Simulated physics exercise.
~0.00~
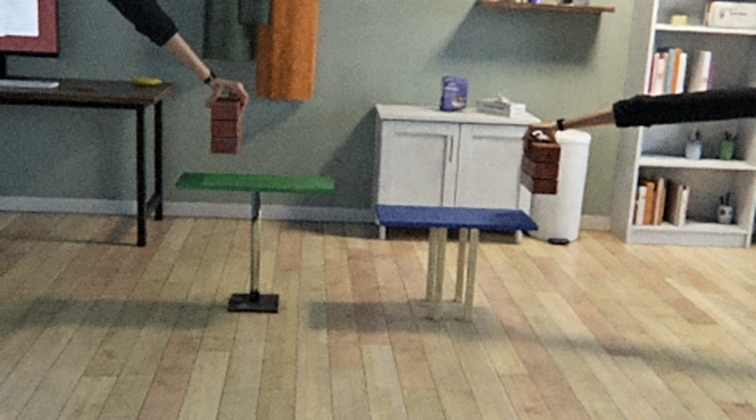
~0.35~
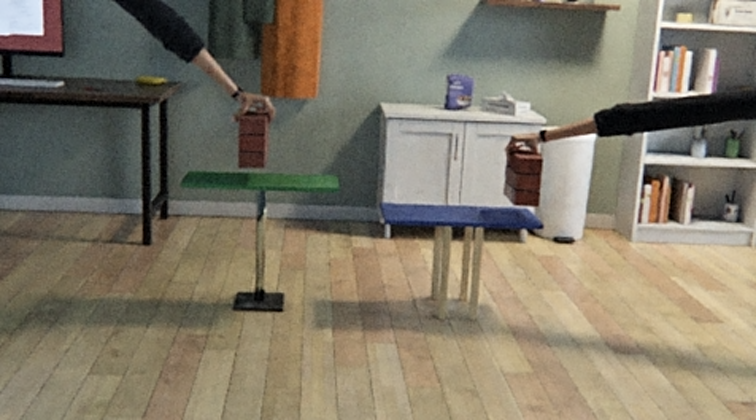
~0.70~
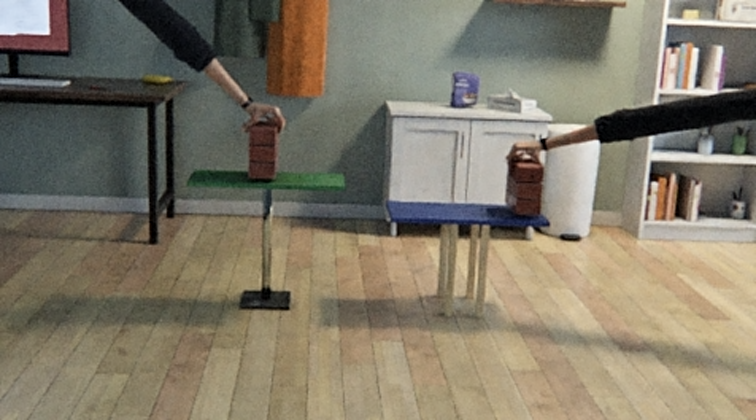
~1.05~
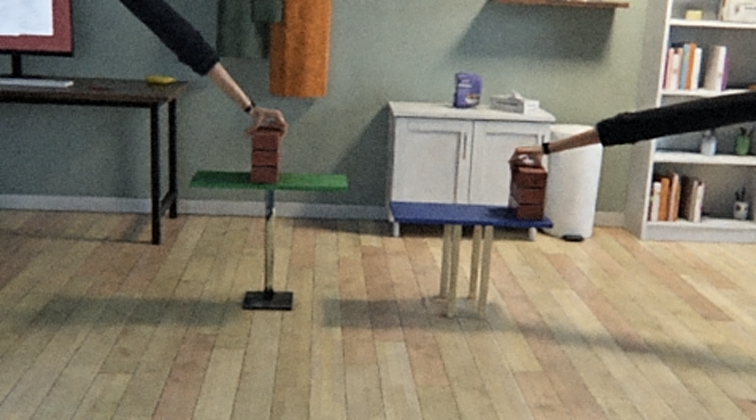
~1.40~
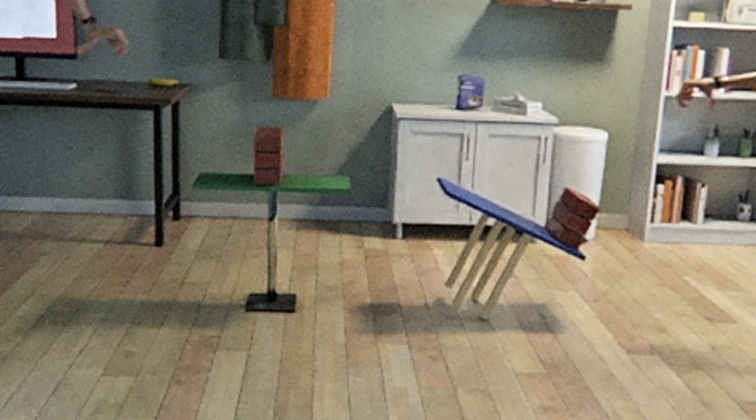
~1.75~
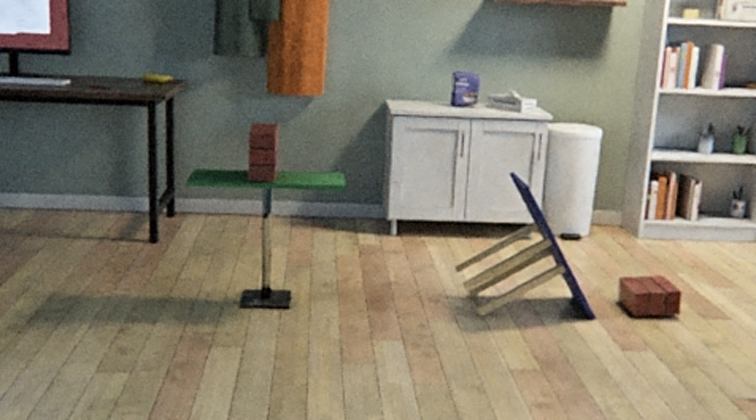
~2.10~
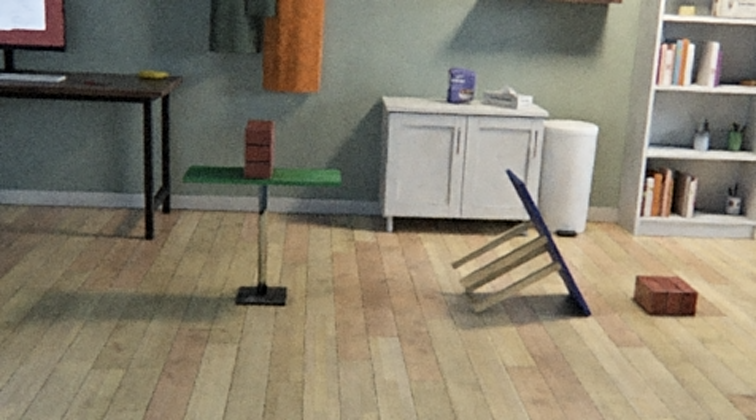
Two hands set bricks on two stands and let go; only the blue one topples.
